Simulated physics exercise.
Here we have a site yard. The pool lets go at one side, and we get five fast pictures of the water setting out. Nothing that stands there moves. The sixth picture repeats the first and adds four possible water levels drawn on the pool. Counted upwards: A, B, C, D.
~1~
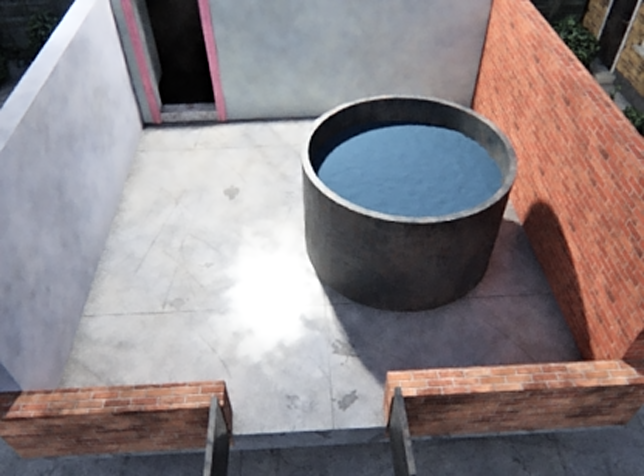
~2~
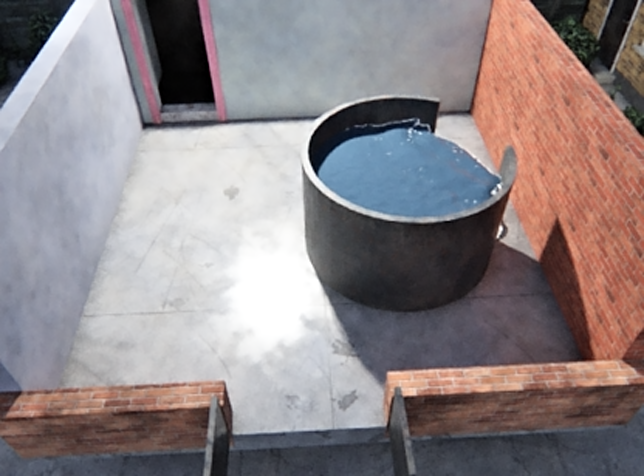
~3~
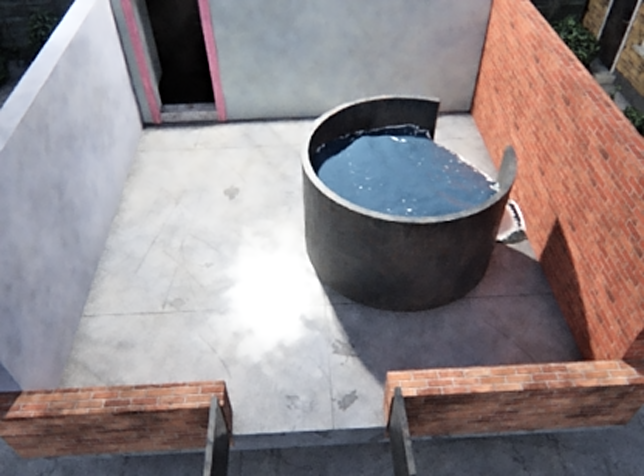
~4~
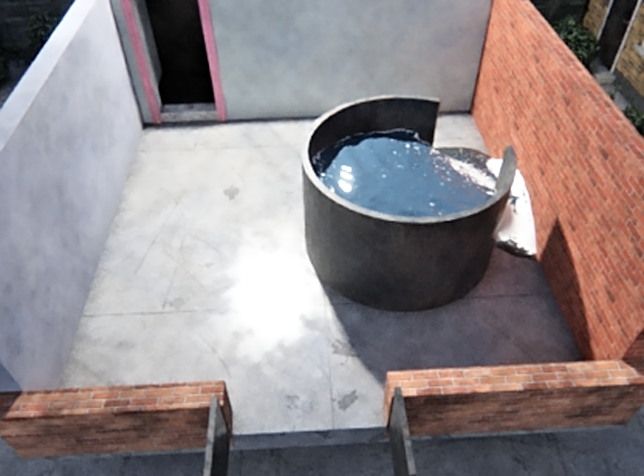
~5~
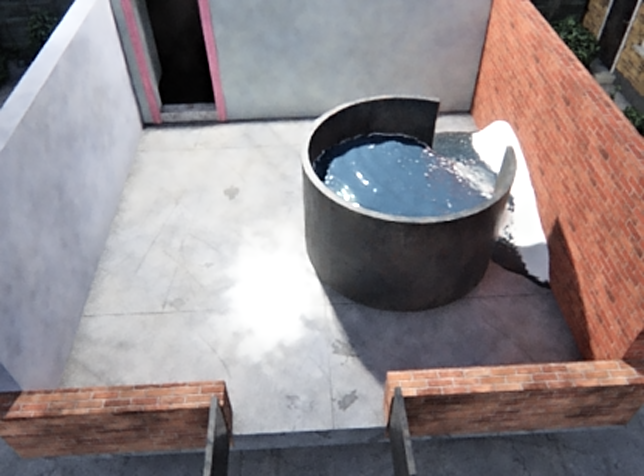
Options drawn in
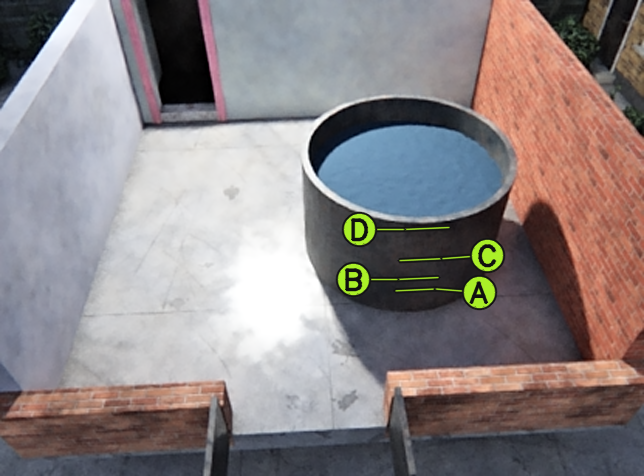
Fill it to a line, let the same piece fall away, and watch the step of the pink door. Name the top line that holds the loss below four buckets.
It is C.
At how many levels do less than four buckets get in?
Three.
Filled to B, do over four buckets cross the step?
No, not at all.
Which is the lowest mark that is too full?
Here it is mark D.
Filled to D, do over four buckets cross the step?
Yes.
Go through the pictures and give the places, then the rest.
Water in the pool at rest, its middle at (405, 172); foot of the pink doorway at (190, 121); open gate at (306, 373), in the first frame.
Front seen at (495, 234), 2 % of the ground wet, in the second frame.
Front seen at (515, 234), 4 % of the ground wet, in the third frame.
Front seen at (509, 245), 7 % of the ground wet, in the fourth frame.
Front seen at (532, 275), 11 % of the ground wet, in the fifth frame.
On the marked copy, A at (415, 289); B at (417, 278); C at (421, 259); D at (426, 228); from the bottom up A, B, C, D.
If A is chosen, nothing gets over.
If B is chosen, nothing gets over.
If C is chosen, a bucket or two gets in.
If D is chosen, about 11 bucketfuls get in.
